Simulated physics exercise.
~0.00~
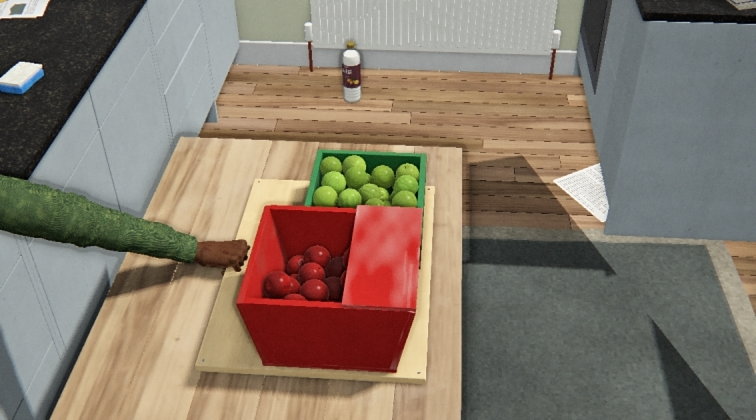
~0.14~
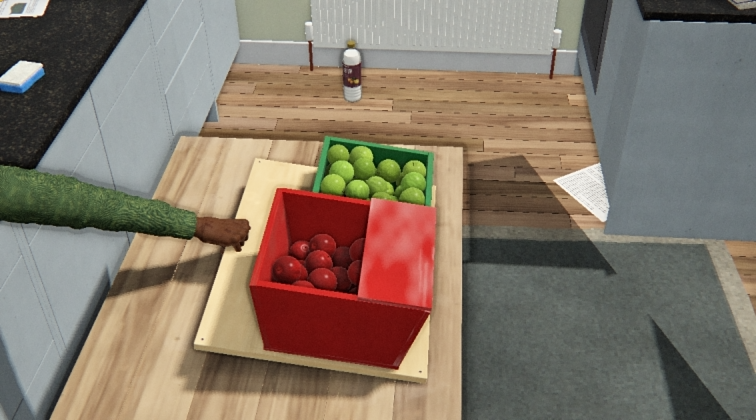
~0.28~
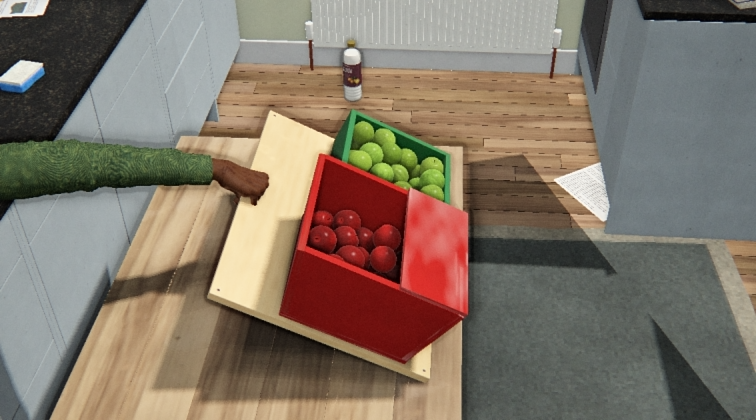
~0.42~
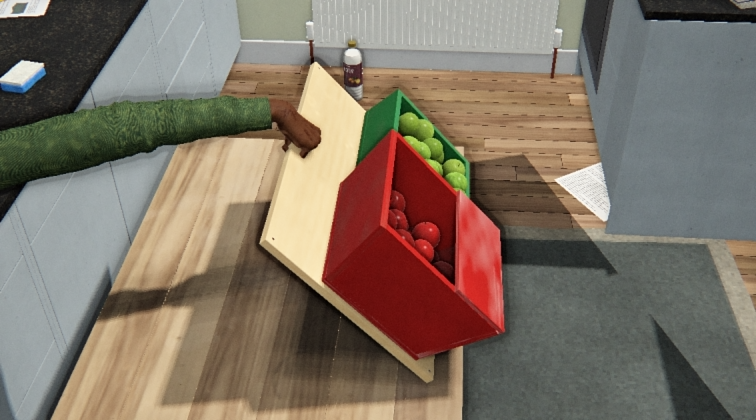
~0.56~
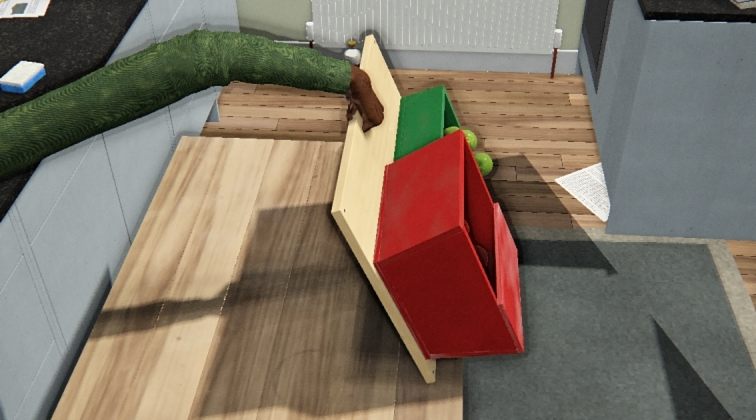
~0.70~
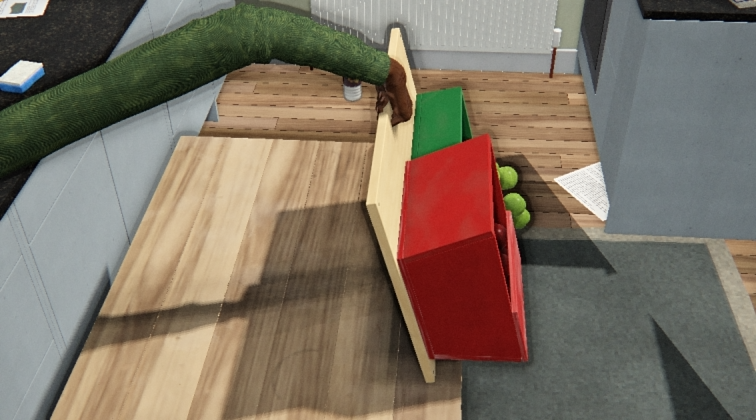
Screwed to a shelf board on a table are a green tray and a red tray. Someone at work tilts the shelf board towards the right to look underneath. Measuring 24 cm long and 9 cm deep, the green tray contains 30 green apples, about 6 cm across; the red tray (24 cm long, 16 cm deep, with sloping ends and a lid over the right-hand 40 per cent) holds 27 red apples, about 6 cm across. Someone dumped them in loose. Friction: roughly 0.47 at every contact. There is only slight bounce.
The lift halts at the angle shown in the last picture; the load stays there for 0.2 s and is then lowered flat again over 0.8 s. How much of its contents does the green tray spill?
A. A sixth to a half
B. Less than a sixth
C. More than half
Answer: A.
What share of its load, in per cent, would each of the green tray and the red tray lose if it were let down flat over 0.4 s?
Well, that would cost the green tray 30 per cent and the red tray 0 per cent.
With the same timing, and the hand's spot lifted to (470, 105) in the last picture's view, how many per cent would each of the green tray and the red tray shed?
In that setup the green tray sheds 90 per cent of its load, while the red tray sheds 0 per cent.
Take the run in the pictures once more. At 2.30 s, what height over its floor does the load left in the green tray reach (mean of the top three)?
It reaches close to 11 cm.
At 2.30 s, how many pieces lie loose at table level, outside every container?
Around 0 in all.
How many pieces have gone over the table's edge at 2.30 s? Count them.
I'd estimate some 8 at that moment.
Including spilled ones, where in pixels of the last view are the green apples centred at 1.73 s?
Centred roughly at (404, 208).
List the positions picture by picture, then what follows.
In the first frame (each is followed by its nearest rim corner in this view, unless another is named), green tray (by its farthest rim corner), (323, 151); red tray, (409, 309); 0° from level; none out.
The second frame shows green tray, (330, 138); red tray, (424, 308); 8° from level.
The third frame shows red tray, (459, 312); 27° from level.
The fourth frame shows red tray, (496, 327); 49° from level.
The fifth frame shows red tray, (517, 346); 68° from level; 1 out, the lowest apple at (481, 164).
The sixth frame shows red tray, (522, 355); 76° from level; 5 out, the lowest apple at (519, 218).
After 0.96 s, tilt 75°; green tray 23 in, 7 out and red tray 27 in, 0 out.
After 1.28 s, tilt 41°; green tray 22 in, 8 out and red tray 27 in, 0 out.
After 1.73 s, tilt 0°; green tray 22 in, 8 out and red tray 27 in, 0 out.
Outcome (at 2.30 s), green tray 22 in, 8 out and red tray 27 in, 0 out. Asked share, 8 of 30, 27 per cent.
